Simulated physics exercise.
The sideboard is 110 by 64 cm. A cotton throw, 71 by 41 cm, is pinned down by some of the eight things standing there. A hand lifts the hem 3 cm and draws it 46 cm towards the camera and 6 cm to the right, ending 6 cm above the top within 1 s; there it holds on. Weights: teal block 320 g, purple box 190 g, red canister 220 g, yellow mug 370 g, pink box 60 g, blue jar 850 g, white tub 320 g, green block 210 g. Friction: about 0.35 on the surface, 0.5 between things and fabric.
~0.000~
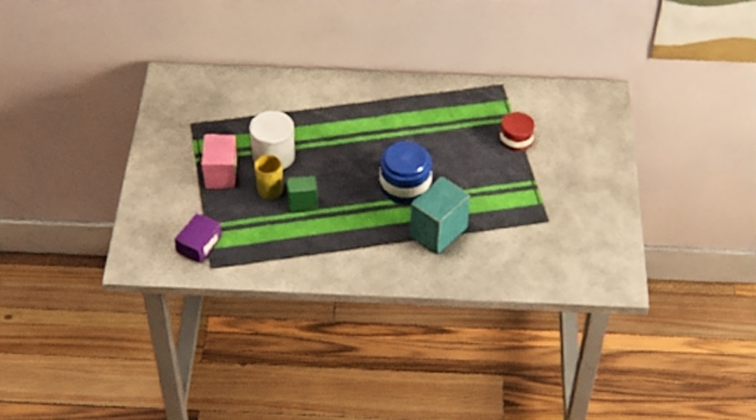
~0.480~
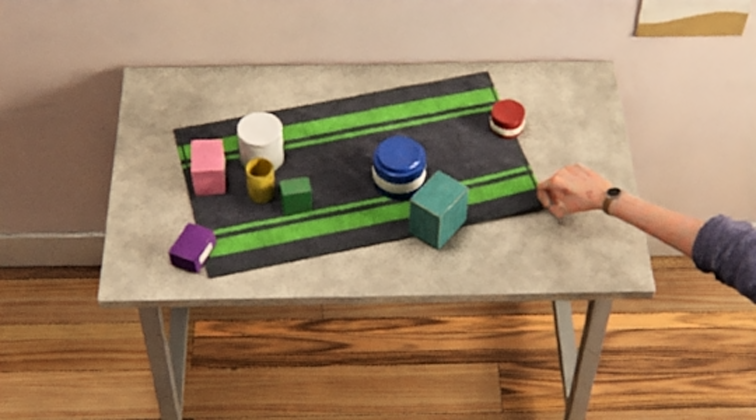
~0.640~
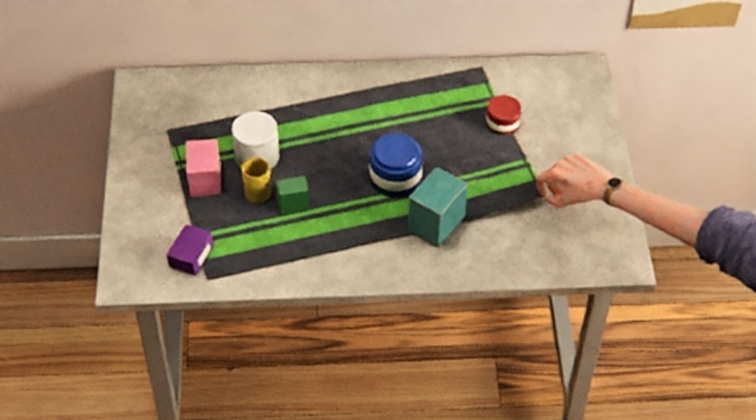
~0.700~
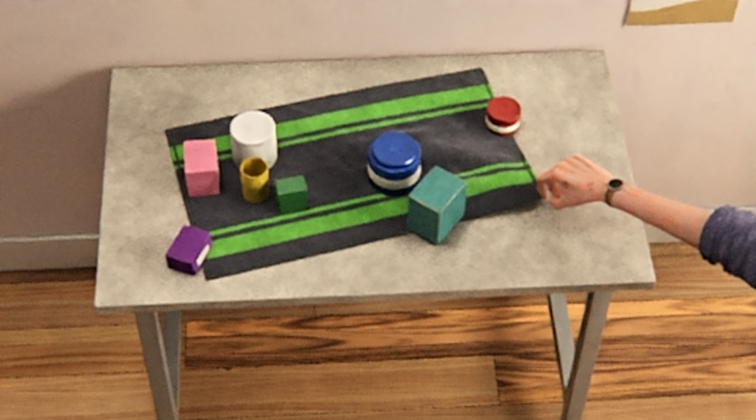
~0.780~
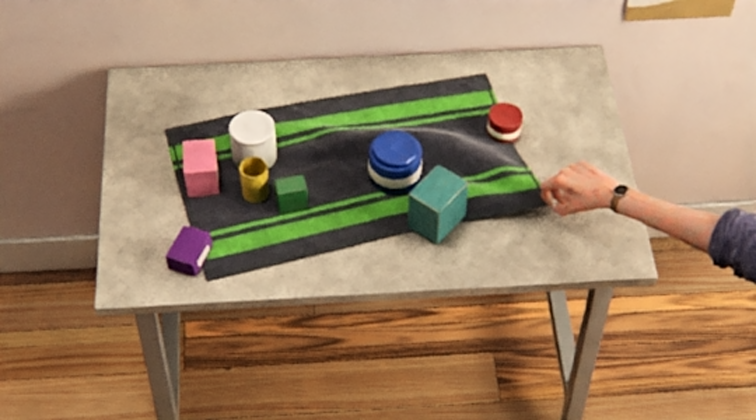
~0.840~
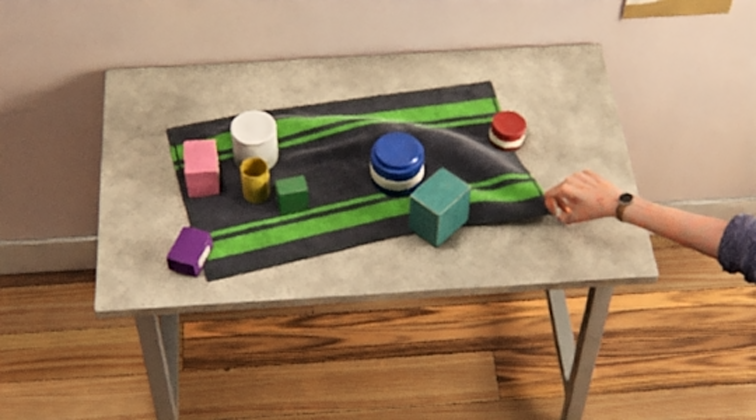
At first, eight objects, among them a blue jar and a teal block, stand on and around a dark, green-striped cloth on a grey table. A hand reaches in from the right and grips the cloth's near right corner, then draws it slightly towards the viewer and right, wrinkling it while the objects shift little.
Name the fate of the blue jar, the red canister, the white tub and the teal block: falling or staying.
In order: The blue jar falls off; the red canister drops off; the white tub stays on; the teal block goes over the edge.
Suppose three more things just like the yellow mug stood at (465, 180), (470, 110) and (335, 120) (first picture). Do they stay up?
In that order: Drops off, goes over, goes over.
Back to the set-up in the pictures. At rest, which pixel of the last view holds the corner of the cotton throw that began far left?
At about (397, 175).
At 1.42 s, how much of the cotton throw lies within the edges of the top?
About 75 per cent.
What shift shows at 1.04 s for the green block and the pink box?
About: Green block 6 cm, pink box 8 cm.
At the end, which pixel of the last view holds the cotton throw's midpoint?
Near (541, 292).
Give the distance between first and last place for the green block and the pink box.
About: Green block over the edge, pink box 45 cm.
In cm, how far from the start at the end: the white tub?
White tub 50 cm.
At 1.0 s, 100 % of the cotton throw is still over the top; red canister 21 cm off its start, blue jar 11 cm off its start, teal block 11 cm off its start.
At 1.2 s, 90 % of the cotton throw is still over the top; red canister 37 cm off its start, blue jar 24 cm off its start, teal block 22 cm off its start.
At 1.4 s, 75 % of the cotton throw is still over the top; red canister 50 cm off its start at (635, 269), blue jar 34 cm off its start at (504, 257), teal block on its side, 33 cm off its start at (485, 360).
At 1.6 s, 60 % of the cotton throw is still over the top; red canister over the edge, teal block over the edge, blue jar 44 cm off its start.
At 3.2 s, 40 % of the cotton throw is still over the top; teal block over the edge, blue jar over the edge, red canister over the edge, white tub 50 cm off its start at (473, 215).
